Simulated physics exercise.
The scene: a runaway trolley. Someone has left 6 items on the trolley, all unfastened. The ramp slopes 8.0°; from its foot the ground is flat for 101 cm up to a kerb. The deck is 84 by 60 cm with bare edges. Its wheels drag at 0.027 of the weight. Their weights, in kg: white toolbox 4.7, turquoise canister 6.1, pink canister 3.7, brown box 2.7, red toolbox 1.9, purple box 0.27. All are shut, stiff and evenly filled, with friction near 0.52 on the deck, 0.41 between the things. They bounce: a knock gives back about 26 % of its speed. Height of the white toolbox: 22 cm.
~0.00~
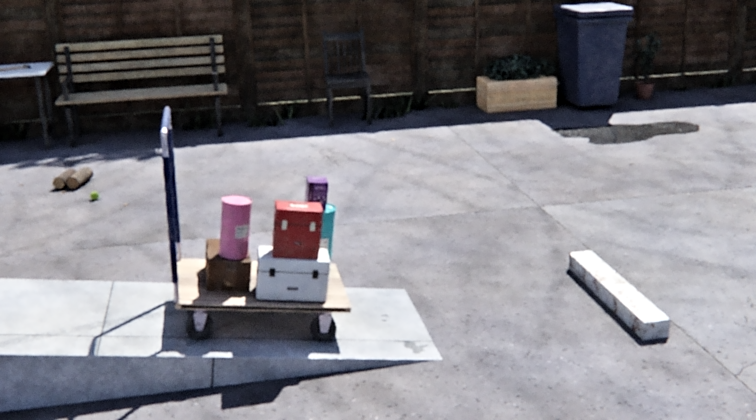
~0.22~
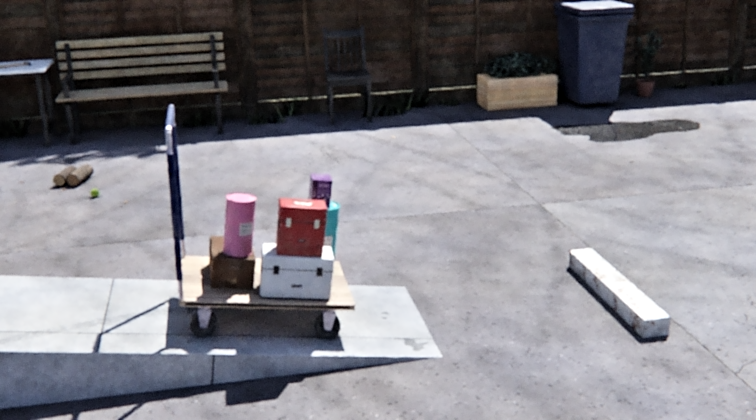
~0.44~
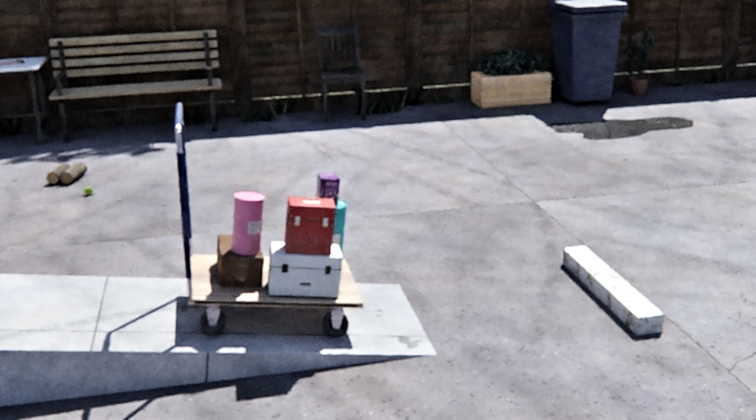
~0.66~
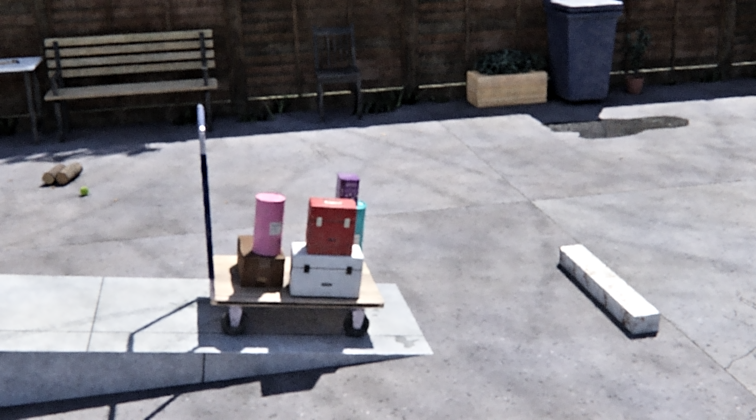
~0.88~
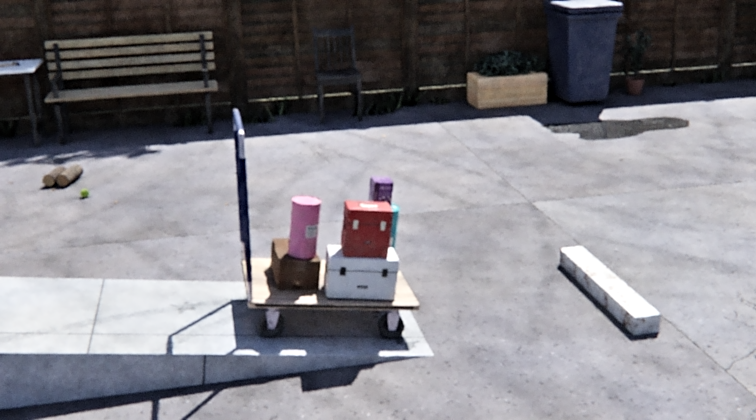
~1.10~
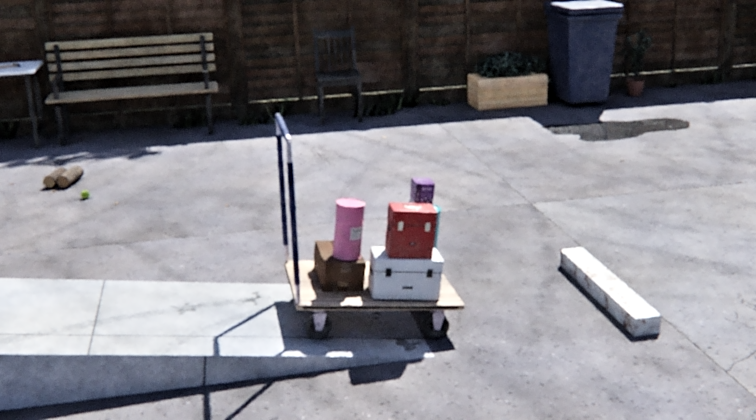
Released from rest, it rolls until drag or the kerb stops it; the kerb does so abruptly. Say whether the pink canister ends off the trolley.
The pink canister remains on the deck.
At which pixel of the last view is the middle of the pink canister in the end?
Near (545, 219).
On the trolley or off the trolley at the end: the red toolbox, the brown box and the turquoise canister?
The red toolbox ends on the trolley; the brown box ends on the trolley; the turquoise canister finishes off the trolley.
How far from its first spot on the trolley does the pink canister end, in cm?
About 20 cm.
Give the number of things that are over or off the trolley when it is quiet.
That comes to 3.
By 1.90 s, trolley at the kerb; pink canister 9 cm from its spot near (525, 221); purple box 9 cm from its spot; turquoise canister 8 cm from its spot.
By 2.00 s, trolley at the kerb; purple box now off the trolley; pink canister rocked 7° off its seat near (537, 220); turquoise canister rocked 13° off its seat.
By 2.40 s, trolley at the kerb; turquoise canister now off the trolley; pink canister rocked 37° off its seat near (545, 219); red toolbox 17 cm from its spot.
When it is over (2.8 s), off the trolley, turquoise canister and purple box; lying over on the trolley, pink canister; not toppled but over 10 cm from the start, white toolbox and red toolbox; brown box within 10 cm of the start. End places, in pixels of the last picture, pink canister near (545, 219).
